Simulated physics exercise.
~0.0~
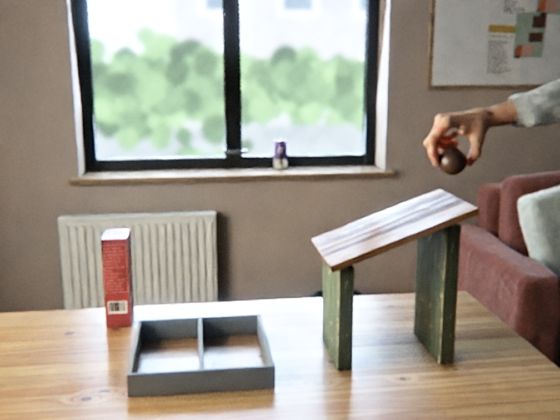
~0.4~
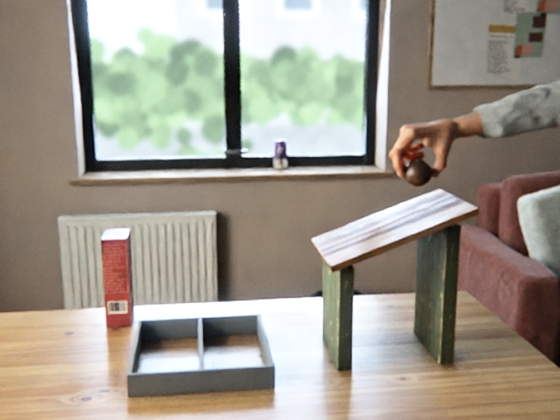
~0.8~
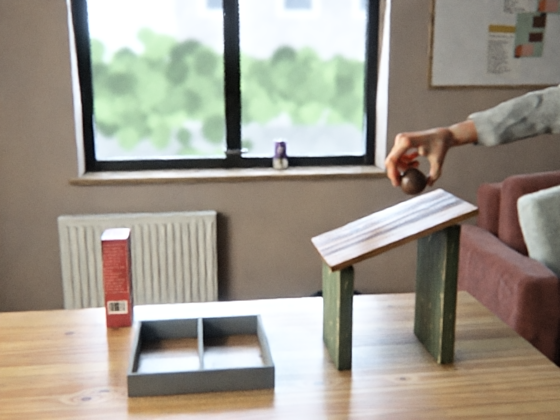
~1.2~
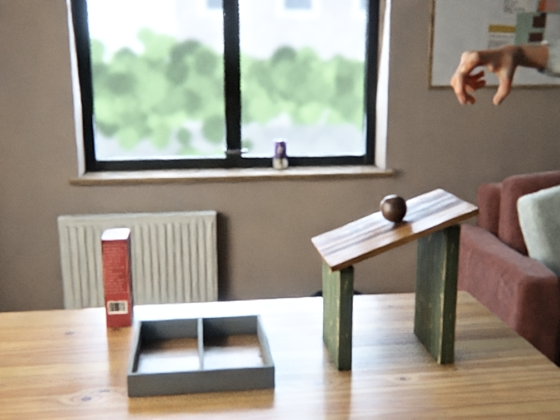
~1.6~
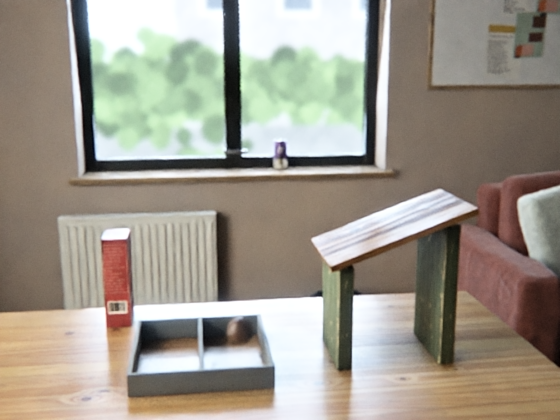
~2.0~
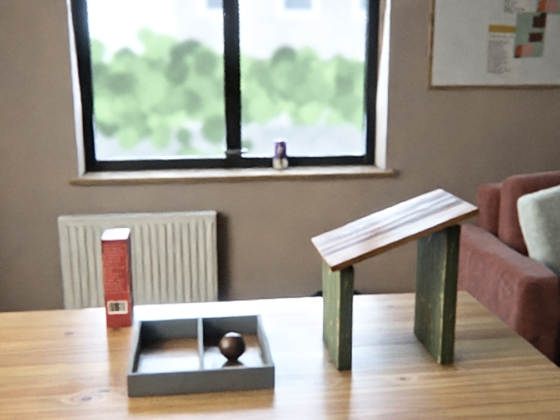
A hand lowered a small brown ball, possibly an onion, onto a sloping board and let go, and it travelled down to the left and ended up in the nearer bay of a gray tray, while a red carton stayed put.
